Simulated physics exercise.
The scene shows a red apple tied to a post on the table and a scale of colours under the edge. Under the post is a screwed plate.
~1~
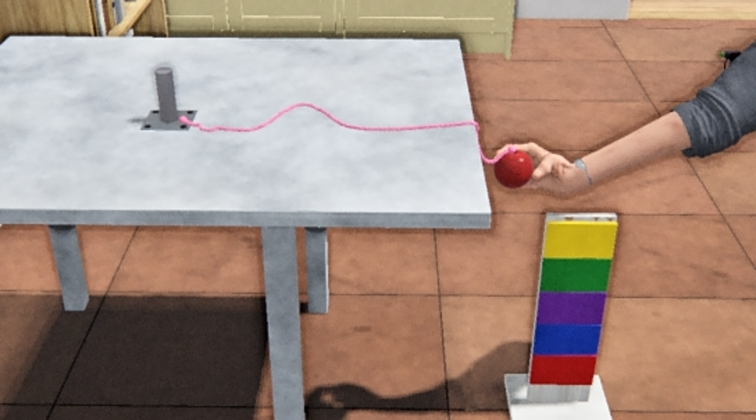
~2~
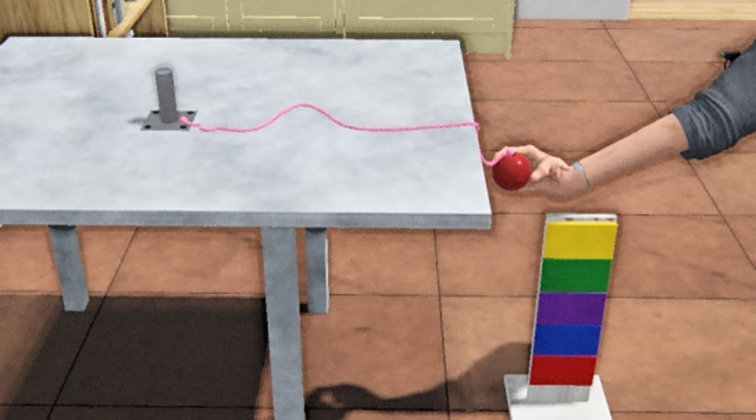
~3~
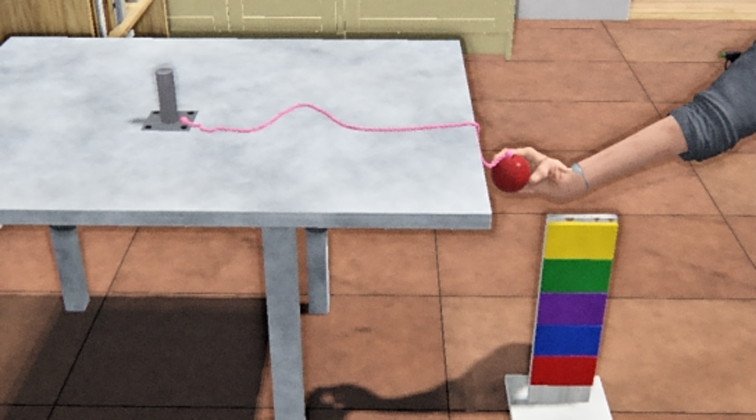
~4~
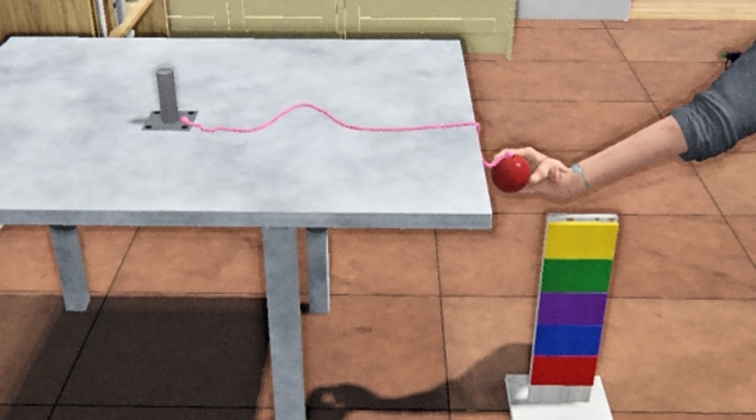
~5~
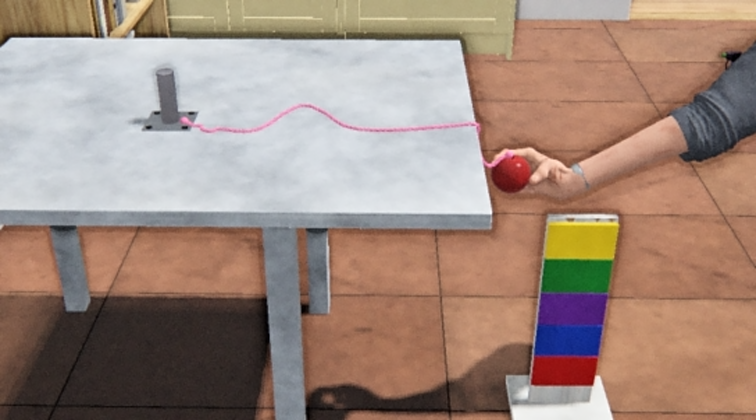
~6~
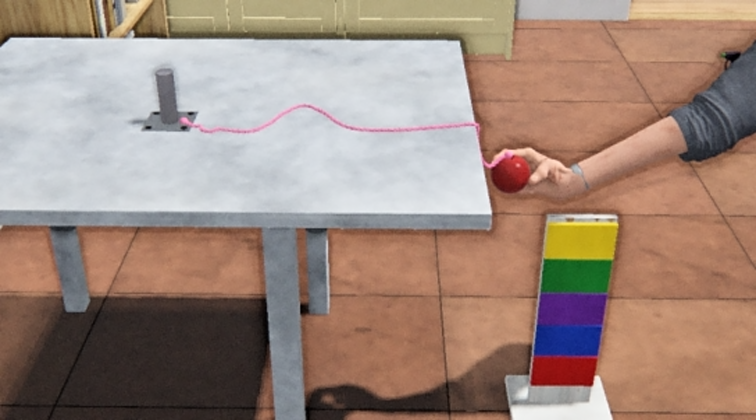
Hand holding a red apple tied by a pink shoelace to a tabletop post, barely moving beside an upright coloured scale.
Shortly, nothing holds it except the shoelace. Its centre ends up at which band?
At the green one.
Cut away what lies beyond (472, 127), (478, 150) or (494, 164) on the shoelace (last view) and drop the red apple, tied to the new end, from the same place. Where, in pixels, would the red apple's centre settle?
About (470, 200) first, then about (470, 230), and finally about (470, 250).
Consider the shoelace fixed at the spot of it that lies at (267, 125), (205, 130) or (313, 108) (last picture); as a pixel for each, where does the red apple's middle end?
(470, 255), (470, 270), (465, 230).
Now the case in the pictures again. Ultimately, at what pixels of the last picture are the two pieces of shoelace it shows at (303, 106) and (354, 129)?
The first ends at (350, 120) and the second at (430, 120).
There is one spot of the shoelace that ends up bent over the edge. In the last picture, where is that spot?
At (402, 130).
A little later, apple near (439, 268); level with green.
Next, apple near (483, 272); level with green.
When it is over, apple near (470, 273); level with green. The green one.
